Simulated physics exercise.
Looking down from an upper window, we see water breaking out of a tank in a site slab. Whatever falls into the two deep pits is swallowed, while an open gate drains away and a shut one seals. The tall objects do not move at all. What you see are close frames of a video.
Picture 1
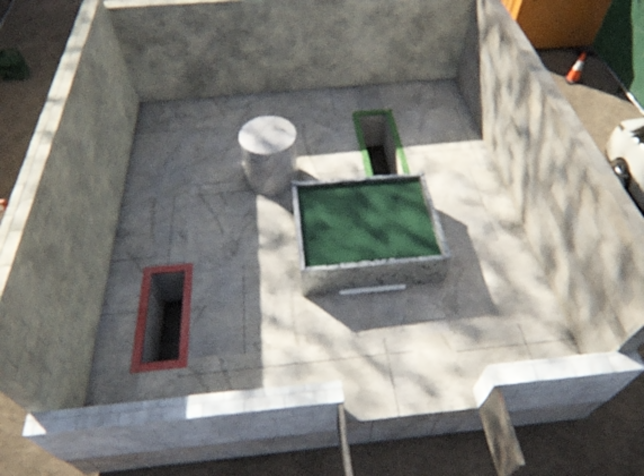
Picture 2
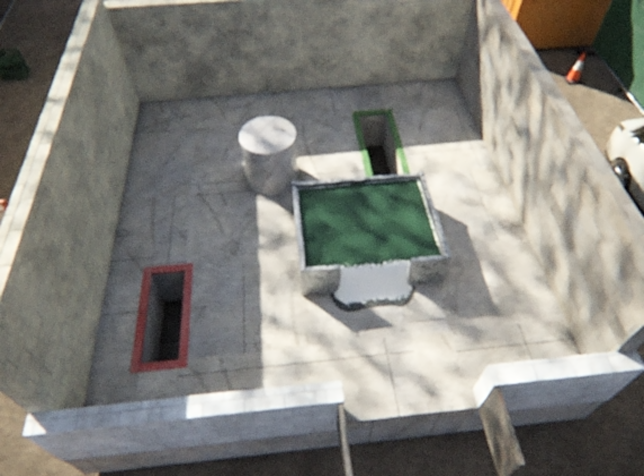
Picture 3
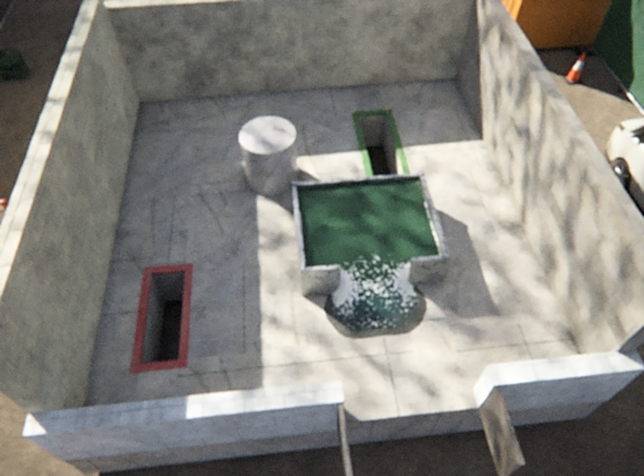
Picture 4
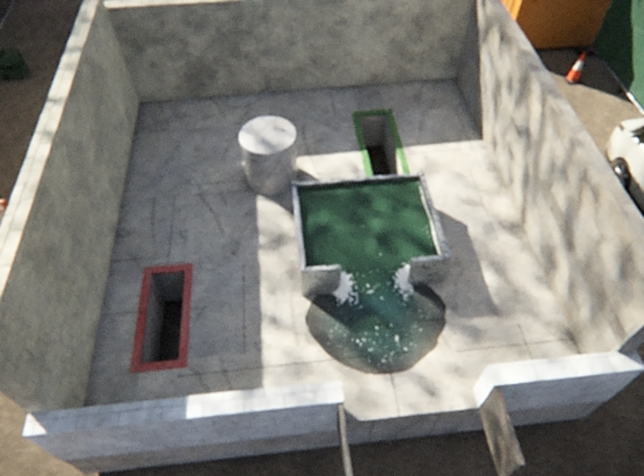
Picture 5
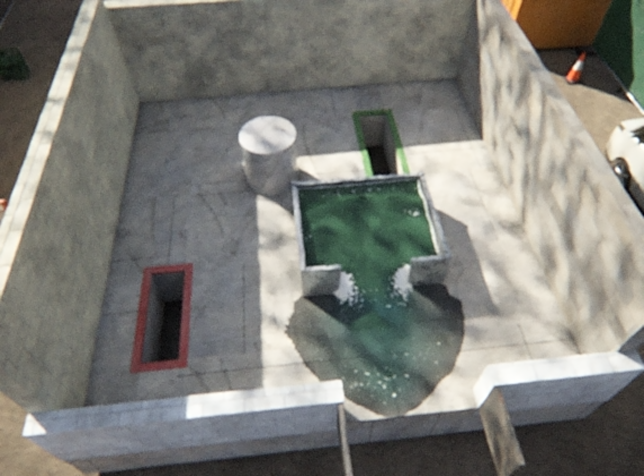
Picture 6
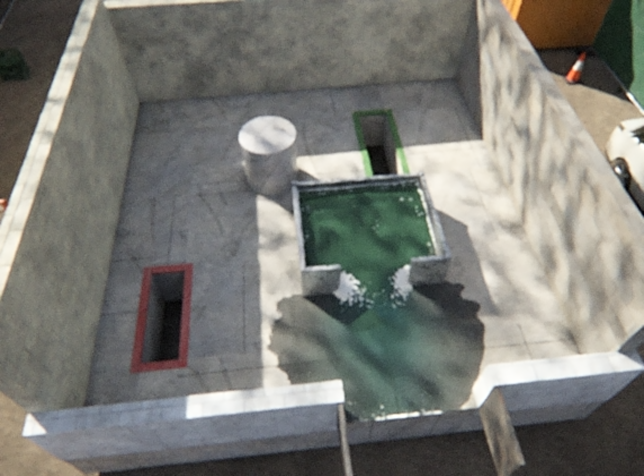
Green water sits in a square, pale-walled tank near the middle of a walled concrete slab, seen from high above at a steady angle. A pale cylinder stands behind and left of it, with a green-rimmed slot behind and a red-rimmed slot at left. Water breaks through the tank's near side, foams at the gap, and spreads in a widening dark green pool to the opening in the near wall.
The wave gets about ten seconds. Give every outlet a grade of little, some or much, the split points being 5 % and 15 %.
Grades: Gate - much; red pit - some; green pit - little.
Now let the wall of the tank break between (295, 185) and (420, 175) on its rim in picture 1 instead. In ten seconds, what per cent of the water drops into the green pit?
I'd estimate the green pit takes around 45 percent.
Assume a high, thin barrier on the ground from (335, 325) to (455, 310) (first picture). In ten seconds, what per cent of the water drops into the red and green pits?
The red pit gets 25 per cent and the green pit gets 6 per cent.
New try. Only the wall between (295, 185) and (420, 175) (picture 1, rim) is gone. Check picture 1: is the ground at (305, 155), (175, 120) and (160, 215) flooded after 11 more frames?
One after the other: Covered, dry, awash.
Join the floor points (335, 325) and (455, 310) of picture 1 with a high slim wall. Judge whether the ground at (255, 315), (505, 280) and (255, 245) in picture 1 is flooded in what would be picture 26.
Taken in turn, the three points are soaked, soaked and unsoaked.
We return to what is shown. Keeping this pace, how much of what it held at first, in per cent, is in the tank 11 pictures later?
Roughly 52 percent.
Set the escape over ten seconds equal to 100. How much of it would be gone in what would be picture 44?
About 80 %.
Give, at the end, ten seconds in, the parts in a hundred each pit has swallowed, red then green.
Around 8 per cent, then around 2 per cent.
A moment on, water covers 15 % of the floor; the gate 10 %, the red pit 0 %, the green pit 0 %.
Next, water covers 20 % of the floor; the gate 21 %, the red pit 0 %, the green pit 0 %.
Then, water covers 25 % of the floor; the gate 33 %, the red pit 1 %, the green pit 0 %.
Later, water covers 35 % of the floor; the gate 46 %, the red pit 5 %, the green pit 0 %.
In the end, water covers 35 % of the floor; the gate 55 %, the red pit 9 %, the green pit 1 %.
